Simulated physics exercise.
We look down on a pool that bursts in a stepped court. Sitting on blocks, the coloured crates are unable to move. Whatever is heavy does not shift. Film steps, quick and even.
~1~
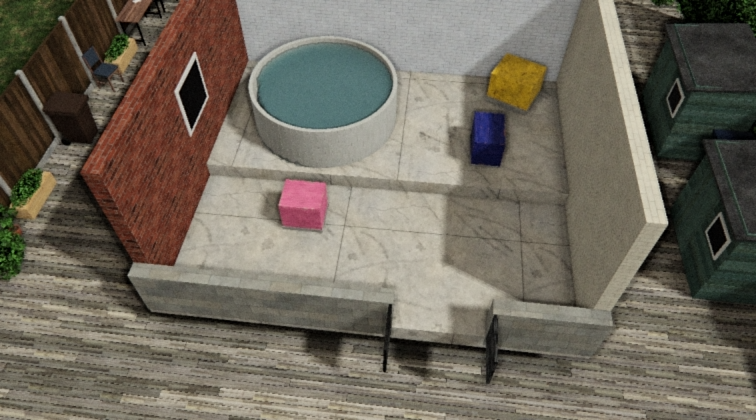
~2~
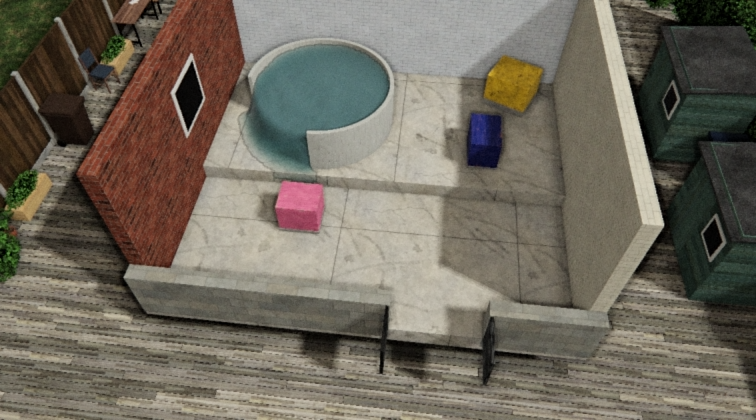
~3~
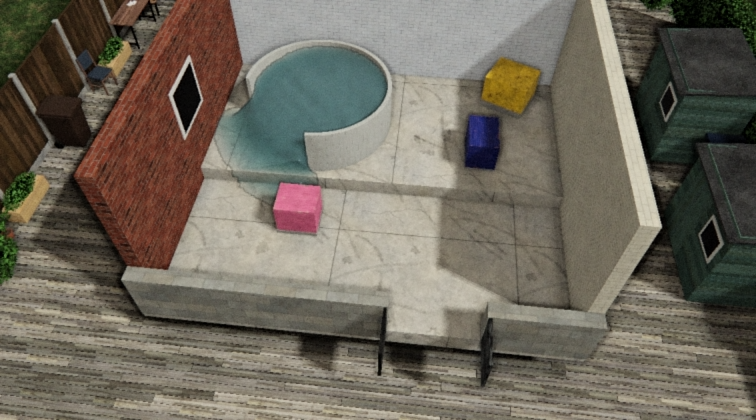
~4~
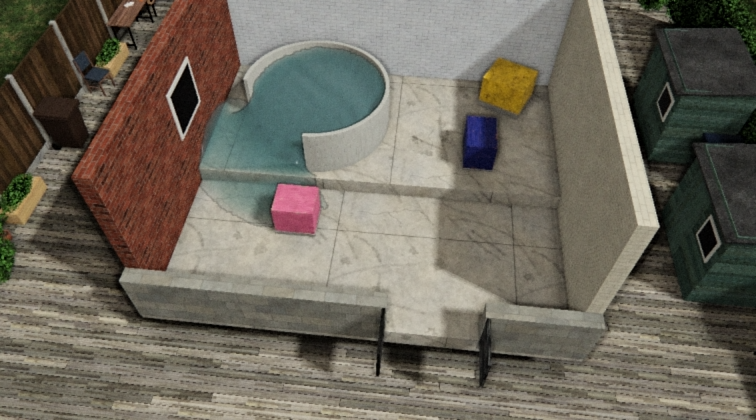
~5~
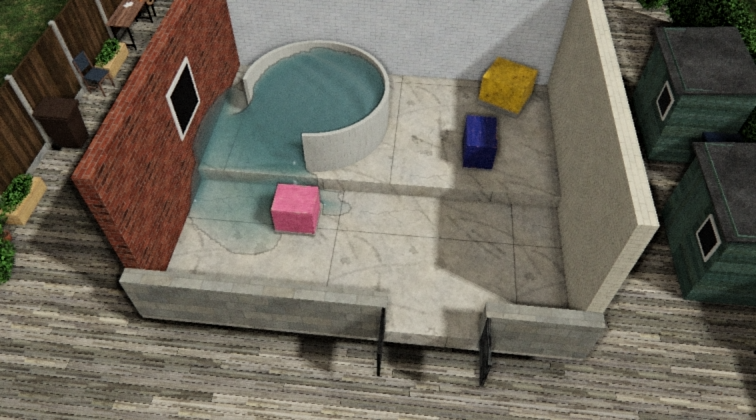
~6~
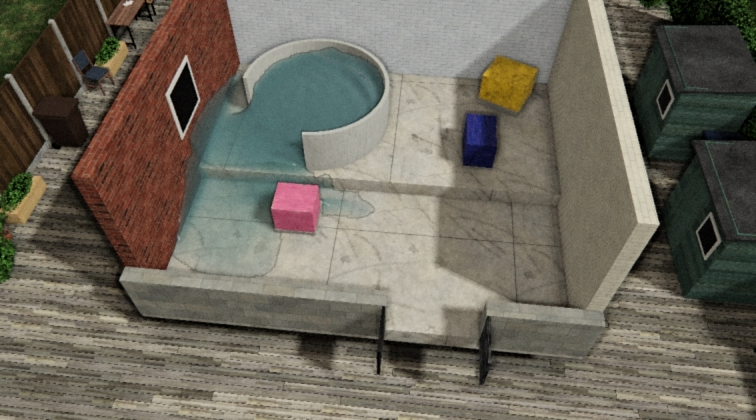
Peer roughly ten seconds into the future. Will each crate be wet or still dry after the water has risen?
At the end, the yellow crate comes through untouched; the blue crate comes through with water on it; the pink crate comes through with water on it.
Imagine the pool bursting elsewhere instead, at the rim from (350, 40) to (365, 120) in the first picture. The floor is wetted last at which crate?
The pink one, by my reading.
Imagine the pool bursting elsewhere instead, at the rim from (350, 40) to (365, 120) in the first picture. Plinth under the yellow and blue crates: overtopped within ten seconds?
Note - yellow goes wet, blue goes wet.
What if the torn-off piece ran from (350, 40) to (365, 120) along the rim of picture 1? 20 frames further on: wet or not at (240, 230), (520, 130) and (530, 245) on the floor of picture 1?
In the order given, the spots are not soaked, swamped and swamped.
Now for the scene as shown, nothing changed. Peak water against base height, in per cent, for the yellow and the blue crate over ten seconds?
I'd put it at some 80 % for one and some 160 % for the other, in that order.
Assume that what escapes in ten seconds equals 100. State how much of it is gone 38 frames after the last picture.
It comes to around 20 per cent.
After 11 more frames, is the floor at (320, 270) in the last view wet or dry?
Answer: Flooding.
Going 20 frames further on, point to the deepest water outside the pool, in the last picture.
My finger goes to (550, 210).
A moment on, water covers 30 % of the floor; the yellow crate not reached, the blue crate not reached, the pink crate water round its plinth.
Next, water covers 45 % of the floor; the yellow crate not reached, the blue crate not reached, the pink crate water round its plinth.
Then, water covers 75 % of the floor; the yellow crate not reached, the blue crate not reached, the pink crate water round its plinth.
Later, water covers 85 % of the floor; the yellow crate water round its plinth, the blue crate water round its plinth, the pink crate water round its plinth.
In the end, water covers 90 % of the floor; the yellow crate stayed above the water, the blue crate was topped, the pink crate was topped.
